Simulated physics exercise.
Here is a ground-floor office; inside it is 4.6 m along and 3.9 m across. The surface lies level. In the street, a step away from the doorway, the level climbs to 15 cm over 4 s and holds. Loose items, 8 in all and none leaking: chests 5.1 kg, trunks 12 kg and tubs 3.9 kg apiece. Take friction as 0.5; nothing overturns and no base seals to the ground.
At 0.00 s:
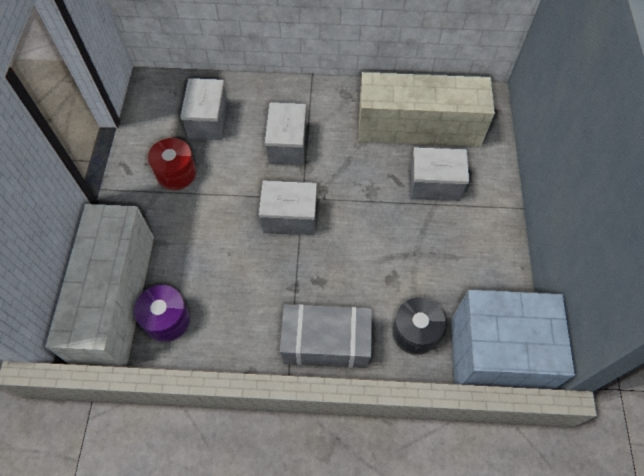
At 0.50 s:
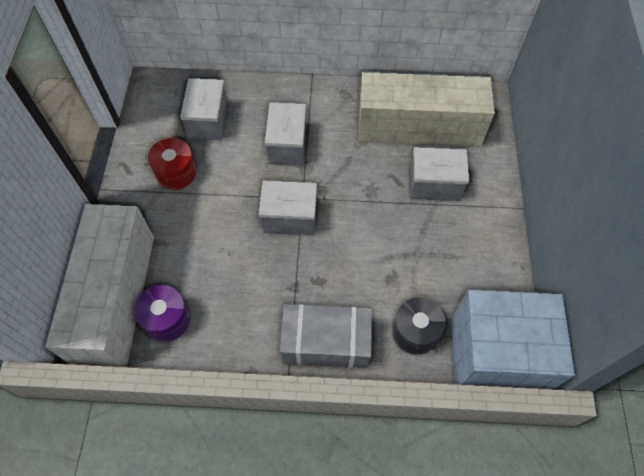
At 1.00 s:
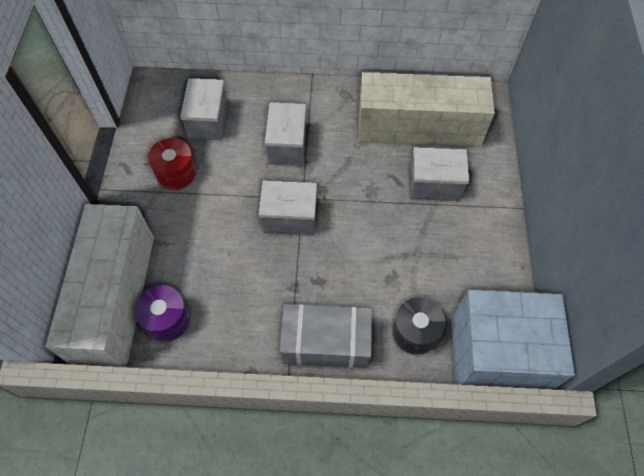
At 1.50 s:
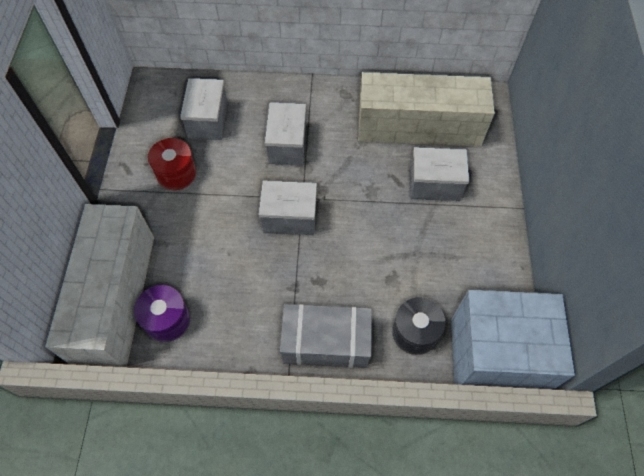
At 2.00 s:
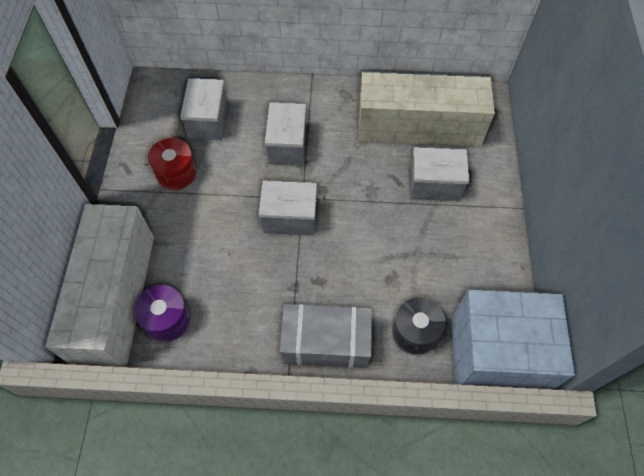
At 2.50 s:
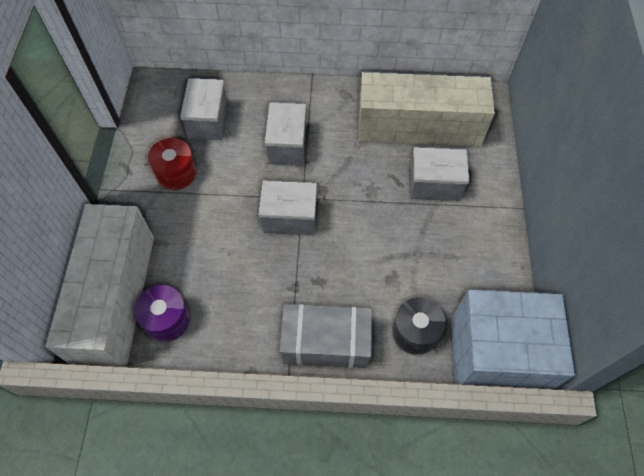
Greenish water spread over the pavement outside the walled room and then crept just inside the doorway at the left, while the red and purple tubs and the blocky trunks stayed still.
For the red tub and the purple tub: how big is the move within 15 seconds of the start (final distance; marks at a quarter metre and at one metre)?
Red tub travels far; purple tub moves a short way.
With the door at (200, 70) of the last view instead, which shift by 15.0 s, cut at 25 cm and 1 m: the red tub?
Then the red tub travels far.
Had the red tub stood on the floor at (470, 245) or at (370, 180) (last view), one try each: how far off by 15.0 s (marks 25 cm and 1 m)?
In that order: It is nudged along; it moves a short way.
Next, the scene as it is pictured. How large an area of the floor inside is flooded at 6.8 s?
Roughly 11.5 m2.
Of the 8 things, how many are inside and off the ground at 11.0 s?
7 of them.
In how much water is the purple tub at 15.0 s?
Roughly 5 cm.
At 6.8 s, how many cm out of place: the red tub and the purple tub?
Roughly 250 and 0 cm by then.
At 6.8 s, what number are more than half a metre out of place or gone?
4 of them.
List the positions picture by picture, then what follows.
The first frame shows the red tub at (169, 155), on the bottom; the purple tub at (159, 308), on the bottom; water covers 0.0 m2; 0 of 8 have shifted.
The second frame shows the red tub at (169, 155), on the bottom; the purple tub at (159, 308), on the bottom; 0.0 m2 under water; 0 of 8 have shifted.
The third frame shows the red tub at (169, 155) rests on the ground; the purple tub at (159, 308) rests on the ground; water covers 0.0 m2; 0 of 8 have shifted.
The fourth frame shows the red tub at (169, 155), on the bottom; the purple tub at (159, 308), on the bottom; water covers 0.0 m2; 0 of 8 have shifted.
The fifth frame shows the red tub at (169, 155) rests on the ground; the purple tub at (159, 308), on the bottom; 0.0 m2 under water; 0 of 8 have shifted.
The sixth frame shows the red tub at (169, 155), on the bottom; the purple tub at (159, 308) rests on the ground; water covers 0.2 m2; 0 of 8 have shifted.
After 3.5 s the red tub is near (182, 157), 0.1 m from its start, aground; the purple tub is near (159, 308), 0.0 m from its start, aground; 0 afloat.
After 6.8 s the red tub is near (406, 185), 2.5 m from its start, afloat; the purple tub is near (159, 308), 0.0 m from its start, aground; 3 afloat.
After 11.0 s the red tub is near (516, 241), 3.6 m from its start, afloat; the purple tub is near (159, 308), 0.0 m from its start, aground; 7 afloat.
After 15.0 s the red tub is near (458, 196), 3.0 m from its start, afloat; the purple tub is near (159, 266), 0.4 m from its start, afloat; 8 afloat.
